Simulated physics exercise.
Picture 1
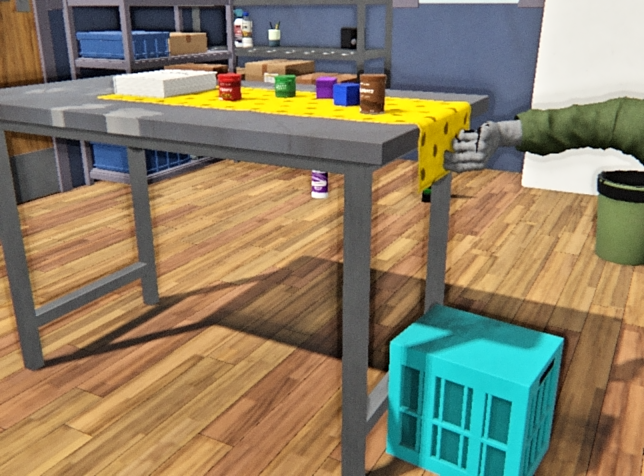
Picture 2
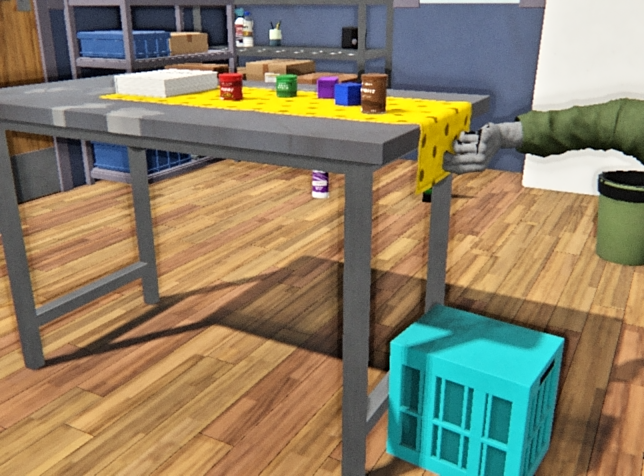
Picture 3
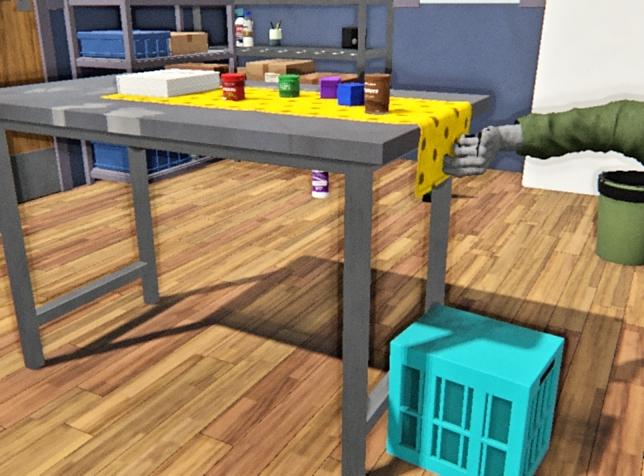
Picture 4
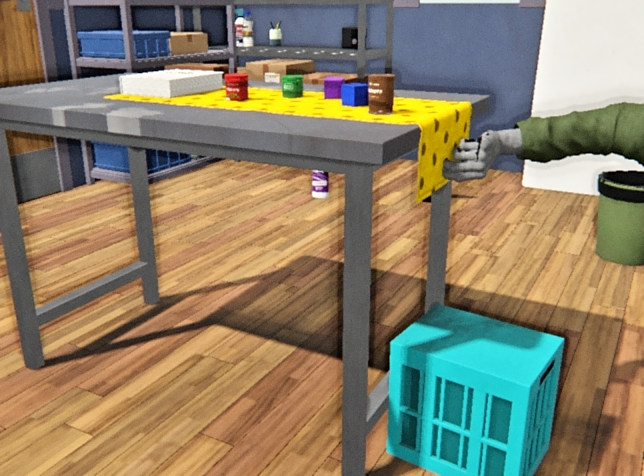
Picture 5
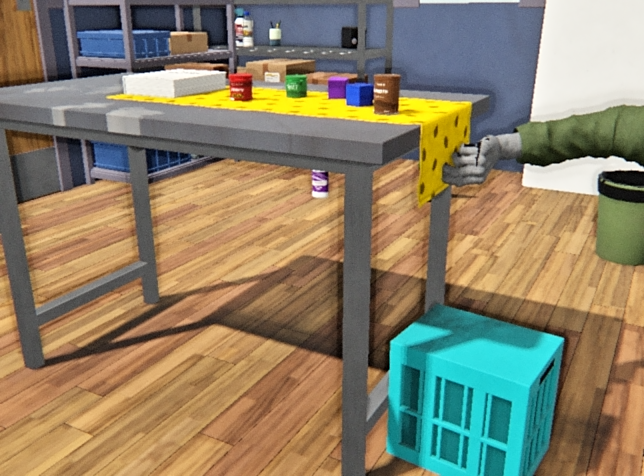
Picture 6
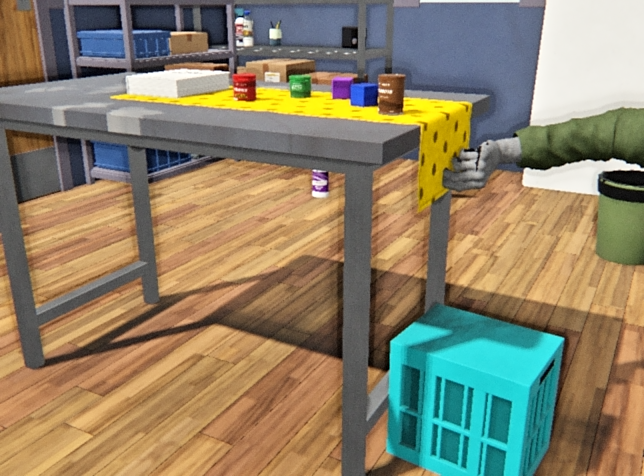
In a workshop, a gloved hand tugged a spotted yellow cloth slowly over the right end of a gray workbench, and the pots and cubes on it shifted slightly right along with it.
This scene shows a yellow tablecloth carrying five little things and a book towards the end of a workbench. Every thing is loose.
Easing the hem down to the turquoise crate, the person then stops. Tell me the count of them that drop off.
Three items leave the top.
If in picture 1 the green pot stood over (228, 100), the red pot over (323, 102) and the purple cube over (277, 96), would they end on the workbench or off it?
Final state: The green pot is still in place, the red pot is no longer up, the purple cube is still in place.
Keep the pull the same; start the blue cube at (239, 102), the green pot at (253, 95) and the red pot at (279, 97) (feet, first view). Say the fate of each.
I'd say the blue cube hangs on, the green pot hangs on, and the red pot hangs on.
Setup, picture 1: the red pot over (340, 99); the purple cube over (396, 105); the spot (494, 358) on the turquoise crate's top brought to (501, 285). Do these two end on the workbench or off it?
In the end the red pot rides it out; meanwhile the purple cube gets dislodged.
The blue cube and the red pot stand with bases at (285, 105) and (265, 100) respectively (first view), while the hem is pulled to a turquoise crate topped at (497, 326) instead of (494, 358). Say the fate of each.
The blue cube ends up still on top and the red pot ends up still on top.
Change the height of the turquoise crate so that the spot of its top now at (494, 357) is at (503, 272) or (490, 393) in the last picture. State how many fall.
Then 1, then 4.
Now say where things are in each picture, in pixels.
The first picture shows hem (417, 194); brown can (373, 75); blue cube (347, 84); purple cube (327, 79); green pot (285, 76); red pot (229, 75); top of the crate (494, 358).
The second picture shows hem (415, 195); brown can (374, 75).
The third picture shows hem (416, 198); blue cube (351, 84).
The fourth picture shows hem (416, 203); purple cube (335, 79); top of the crate (494, 358).
The fifth picture shows hem (419, 208); green pot (296, 76).
The sixth picture shows hem (417, 213); brown can (392, 75); blue cube (364, 85); purple cube (343, 79); green pot (300, 76); red pot (244, 75).
Early on, hem near (441, 293); brown can and blue cube gone.
Midway, hem on the crate; brown can, blue cube and purple cube gone.
Finally, hem on the crate; brown can, blue cube and purple cube gone. Over the edge go three.
